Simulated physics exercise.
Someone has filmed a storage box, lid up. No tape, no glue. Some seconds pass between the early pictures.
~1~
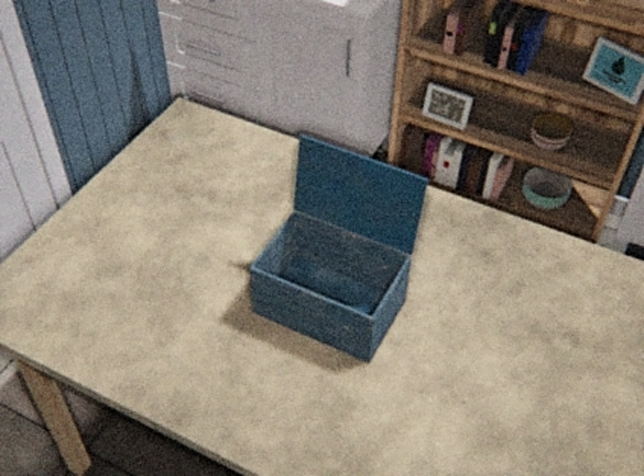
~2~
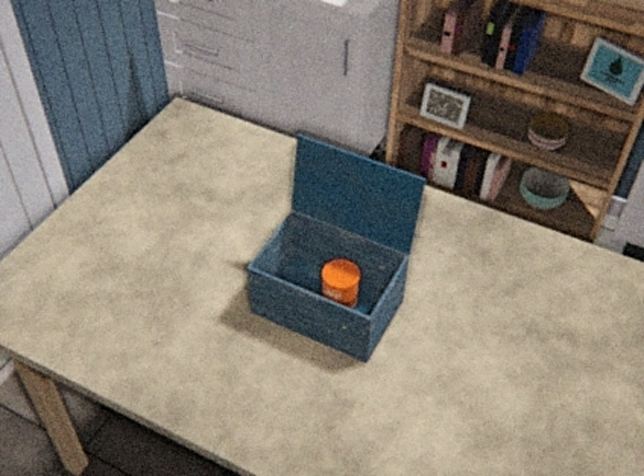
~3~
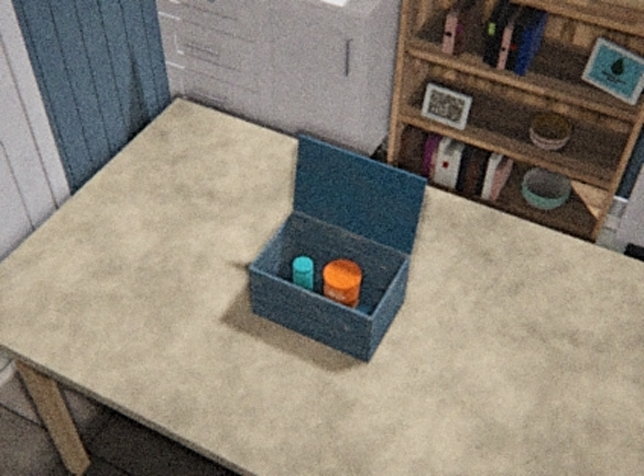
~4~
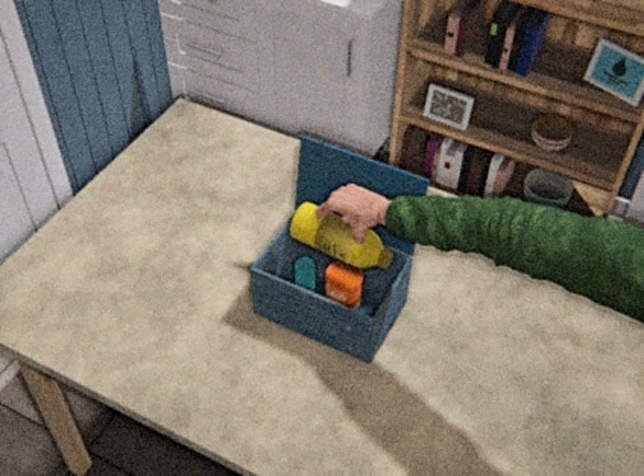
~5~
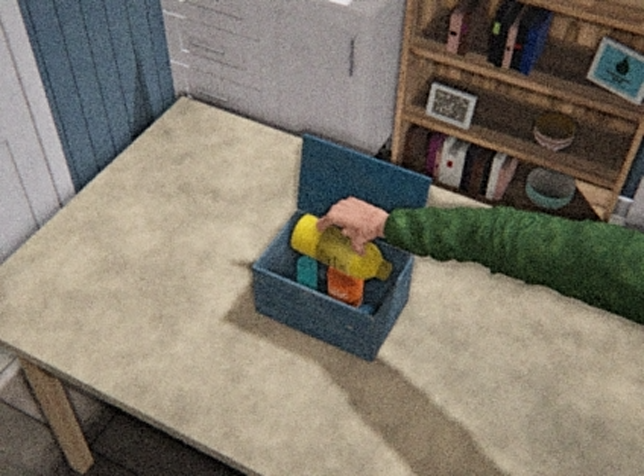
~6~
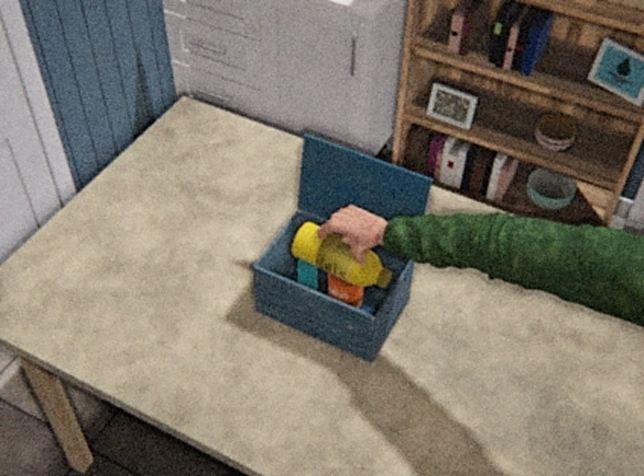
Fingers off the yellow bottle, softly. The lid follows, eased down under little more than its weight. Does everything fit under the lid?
Here the lid will not close.
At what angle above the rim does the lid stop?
About 35°.
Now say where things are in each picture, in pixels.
In the first picture, the last thing is not in view yet.
In the second picture, the last thing is not in view yet.
In the third picture, the last thing is not in view yet; turquoise shaker (303, 280).
The fourth picture shows on its way; yellow bottle (344, 240); turquoise shaker (305, 280).
The fifth picture shows on its way; yellow bottle (344, 251); turquoise shaker (307, 279).
The sixth picture shows put in, still held; yellow bottle (344, 259); turquoise shaker (308, 279).
Then, 0.90 s later than the last frame, lid starting down; yellow bottle moved a little near (354, 255).
Then, 1.40 s later than the last frame, lid 72° above the rim; yellow bottle moved a little near (353, 254).
Then, 1.80 s later than the last frame, lid 43° above the rim; yellow bottle moved a little near (353, 254).
When it is over, lid 33° above the rim; moved from the start, yellow bottle; the other 2 as before. End places, in pixels of the last picture, yellow bottle near (353, 255).
